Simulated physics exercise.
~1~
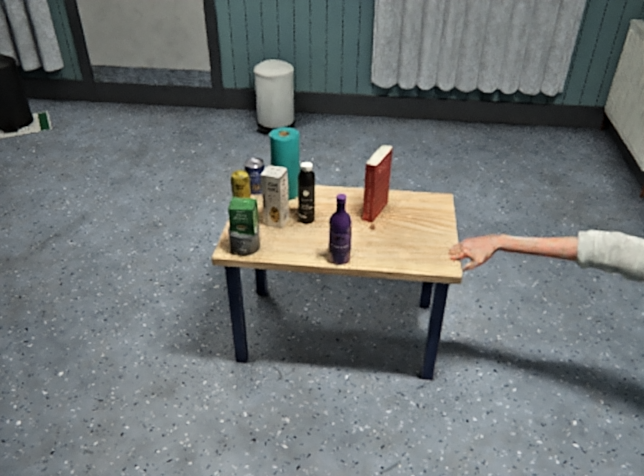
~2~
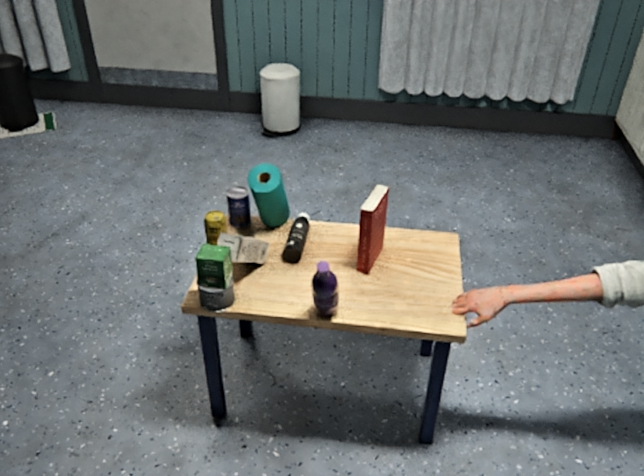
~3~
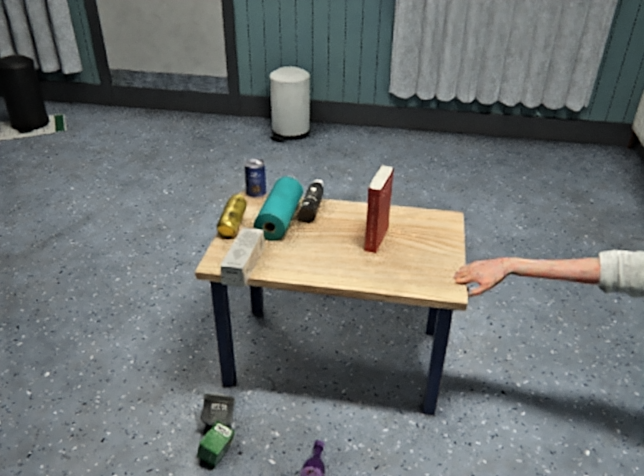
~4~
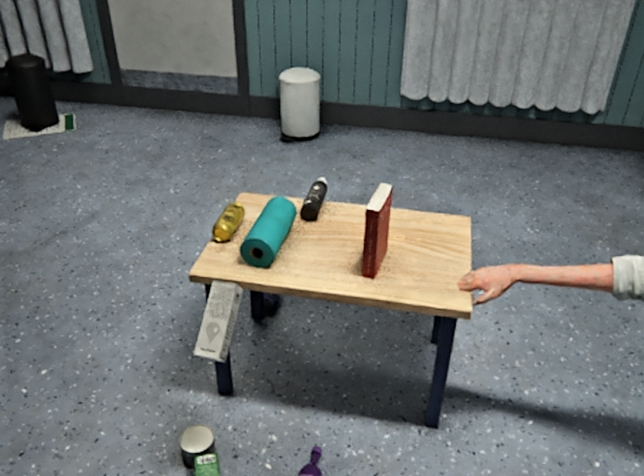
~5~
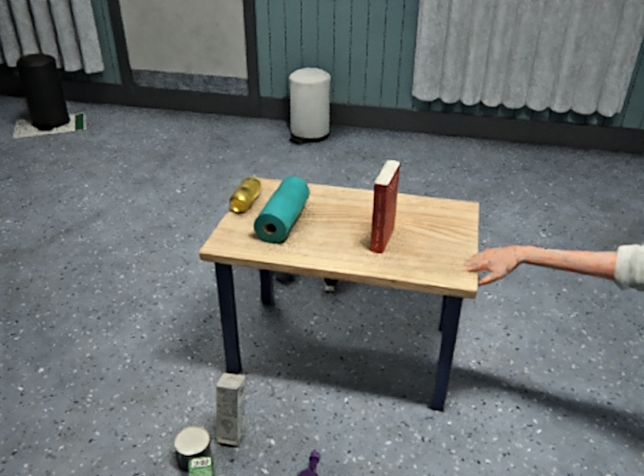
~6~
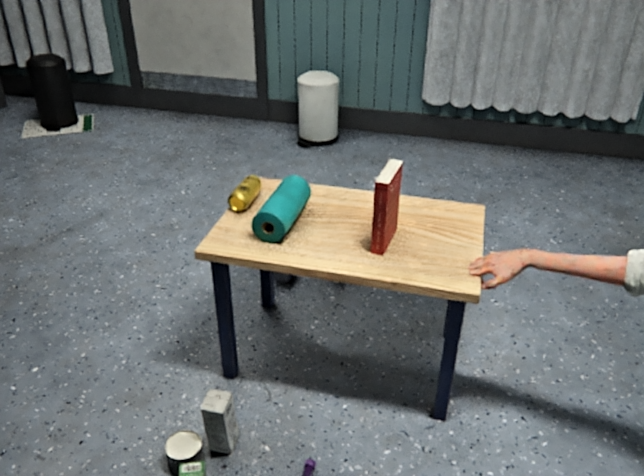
A light wooden side table with dark legs, seen from above in a grey-floored room with teal walls, is jolted back and forth while a hand rests on its right edge. Bottles, cans, a white carton, a green packet and a turquoise roll crowd its left and middle, with a red book toward the right. The carton and black bottle tilt, then the green packet, grey tub and purple bottle drop off the front. The blue tin, carton and black bottle follow. Finally, the book stands upright beside the toppled roll and yellow can, the others lying on the floor.
